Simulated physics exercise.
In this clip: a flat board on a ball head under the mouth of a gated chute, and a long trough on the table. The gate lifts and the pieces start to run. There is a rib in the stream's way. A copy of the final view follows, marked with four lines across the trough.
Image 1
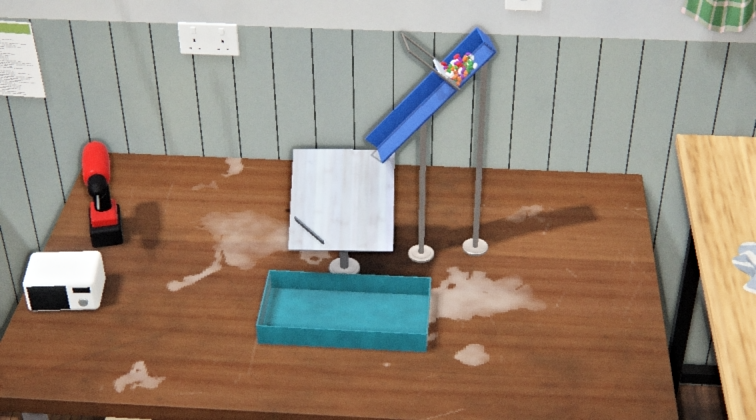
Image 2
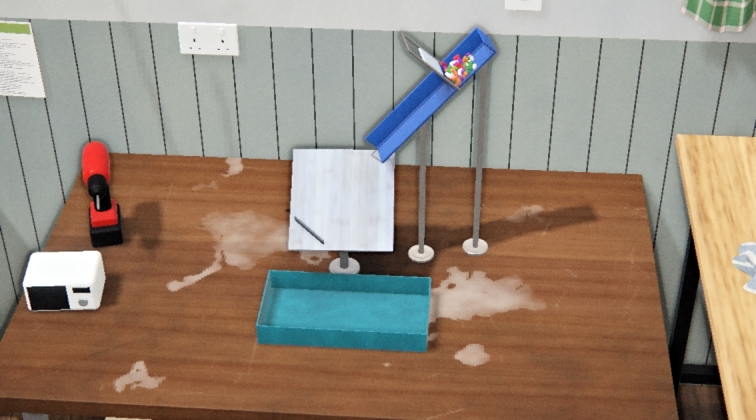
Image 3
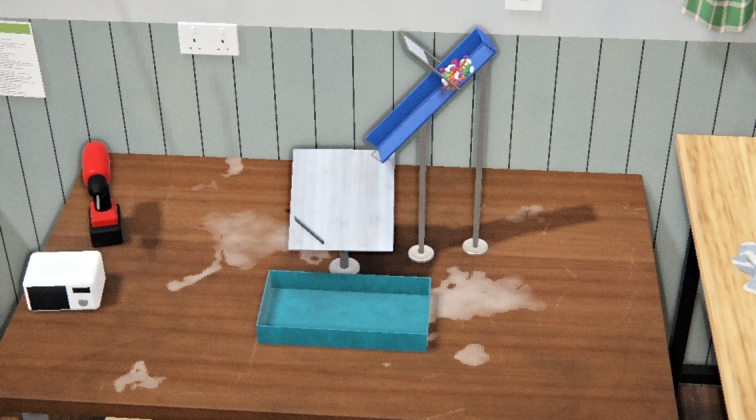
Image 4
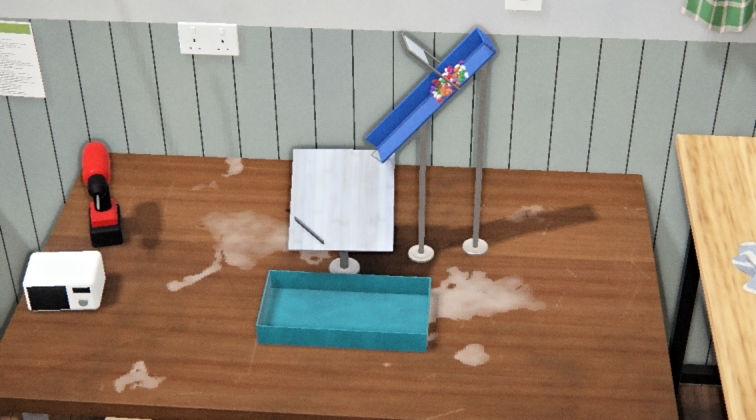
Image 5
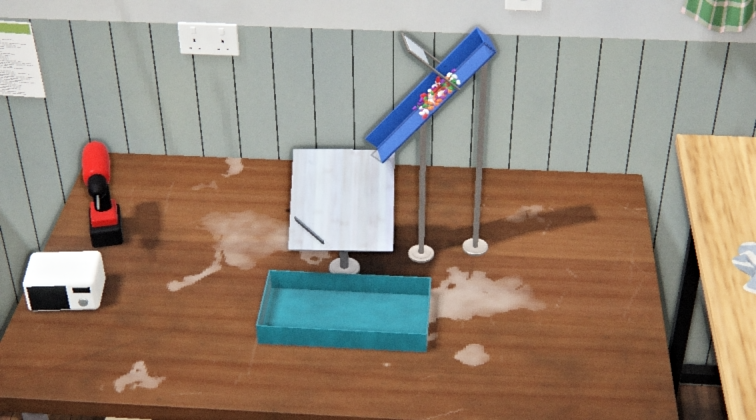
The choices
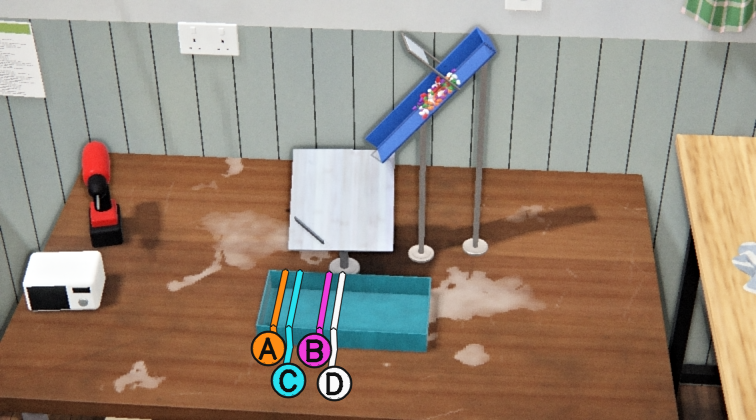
Colourful jelly beans bunched near the top of a sloping blue chute began sliding down and left as the gate lifted, spreading out slightly, while the tilted white board and teal trough below stayed still.
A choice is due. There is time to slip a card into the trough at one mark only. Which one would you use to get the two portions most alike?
Line D.
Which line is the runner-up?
That would be B.
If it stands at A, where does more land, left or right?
More lands on the right.
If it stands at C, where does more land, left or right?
More lands on the right.
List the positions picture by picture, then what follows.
The first frame shows load behind the gate (460, 69), jelly beans; lip of the chute (380, 155), sloping fairly steeply.
The second frame shows middle of the board (342, 199), tilted fairly steeply; middle of its low edge (341, 250); of its high edge (344, 149).
The third frame shows front corners of the trough (257, 326) and (426, 334), empty; front of the load (444, 81).
The fourth frame shows middle of the load (450, 81); its front (433, 92), roughly a quarter of the way to the lip; rib from (295, 217) to (323, 241).
The fifth frame shows middle of the load (440, 90); its front (415, 108), roughly half of the way to the lip.
On the marked copy, line A crosses the front rim at (273, 326); line B crosses the front rim at (319, 329); line C crosses the front rim at (288, 327); line D crosses the front rim at (333, 329).
Choosing A, of what is caught, just a few on the left of the divider, almost all on the right.
Choosing B, of what is caught, roughly a quarter on the left of the divider, the larger part on the right.
Choosing C, of what is caught, about a tenth on the left of the divider, almost all on the right.
Choosing D, of what is caught, roughly two thirds on the left of the divider, roughly a third on the right.
